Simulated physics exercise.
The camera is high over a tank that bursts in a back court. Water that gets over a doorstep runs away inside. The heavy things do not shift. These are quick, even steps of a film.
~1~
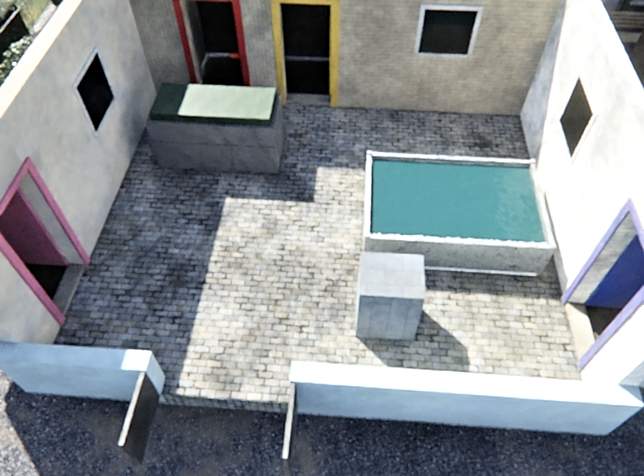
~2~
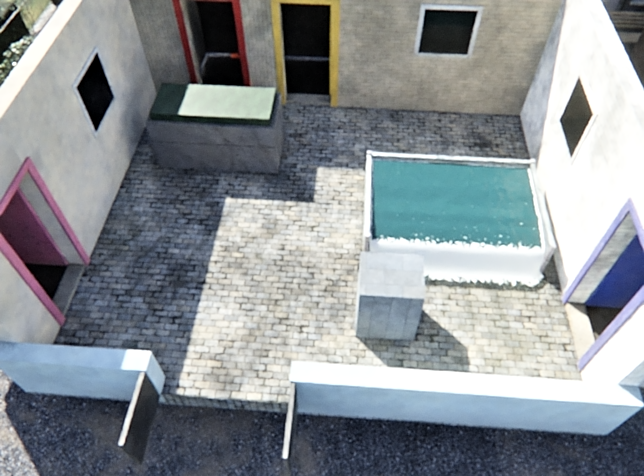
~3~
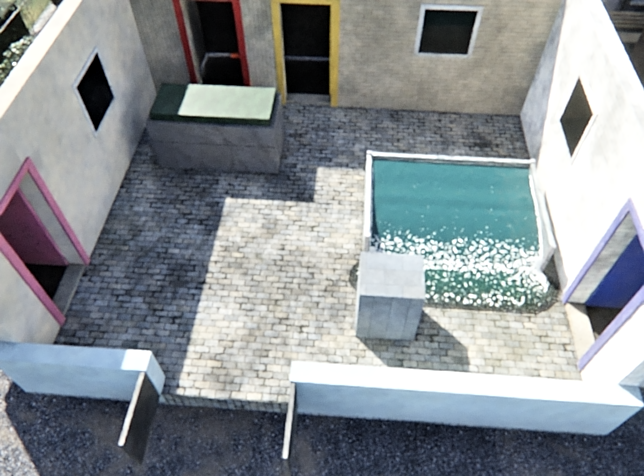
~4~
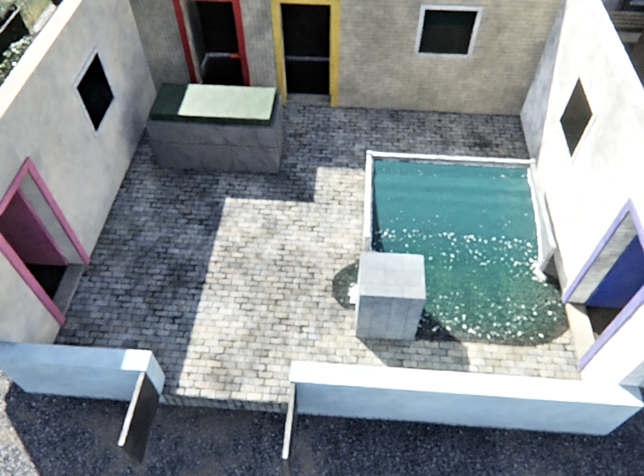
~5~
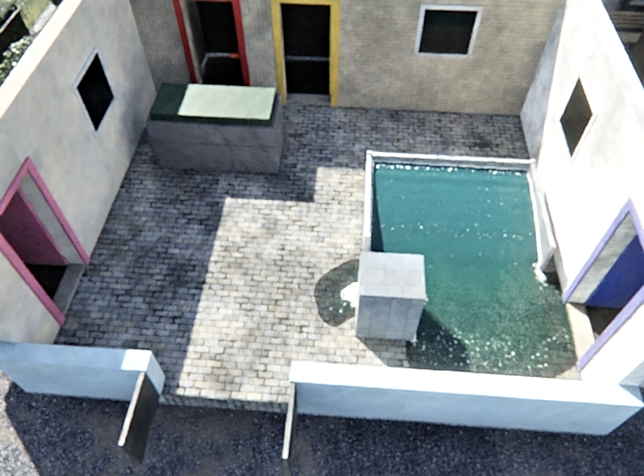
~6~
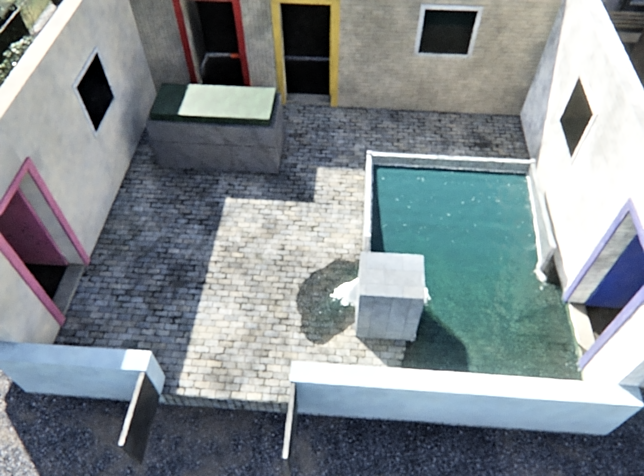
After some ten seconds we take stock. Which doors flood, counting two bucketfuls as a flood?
In the end: The pink door takes more than that; the yellow door stays under that; the red door stays under that; the blue door takes more than that.
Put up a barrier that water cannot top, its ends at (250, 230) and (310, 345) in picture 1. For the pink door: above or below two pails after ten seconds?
The pink one lets less in.
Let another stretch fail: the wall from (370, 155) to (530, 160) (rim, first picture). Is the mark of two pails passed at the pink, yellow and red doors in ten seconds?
In short: Pink door lets less in, yellow door takes more, red door takes more.
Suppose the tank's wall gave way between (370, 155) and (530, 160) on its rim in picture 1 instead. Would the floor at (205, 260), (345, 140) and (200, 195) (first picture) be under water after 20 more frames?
One after the other: No water, wet, dry.
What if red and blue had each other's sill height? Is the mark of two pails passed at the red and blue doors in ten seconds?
In short: The red one lets less in, the blue one goes over.
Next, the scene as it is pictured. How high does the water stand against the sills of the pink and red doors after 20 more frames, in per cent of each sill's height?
Near 160 and 0 in a hundred.
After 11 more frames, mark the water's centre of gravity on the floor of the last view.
Roughly at (444, 300).
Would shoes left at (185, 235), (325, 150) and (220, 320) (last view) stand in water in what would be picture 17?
As listed: Awash, clear, awash.
A moment on, water covers 25 % of the floor; the pink door not reached, the yellow door not reached, the red door not reached, the blue door under two buckets in.
Next, water covers 40 % of the floor; the pink door not reached, the yellow door not reached, the red door not reached, the blue door over two buckets in.
Then, water covers 55 % of the floor; the pink door wet at the sill, nothing in, the yellow door not reached, the red door not reached, the blue door far over two buckets in.
Later, water covers 70 % of the floor; the pink door over two buckets in, the yellow door not reached, the red door not reached, the blue door far over two buckets in.
In the end, water covers 95 % of the floor; the pink door over two buckets in, the yellow door wet at the sill, nothing in, the red door wet at the sill, nothing in, the blue door far over two buckets in.
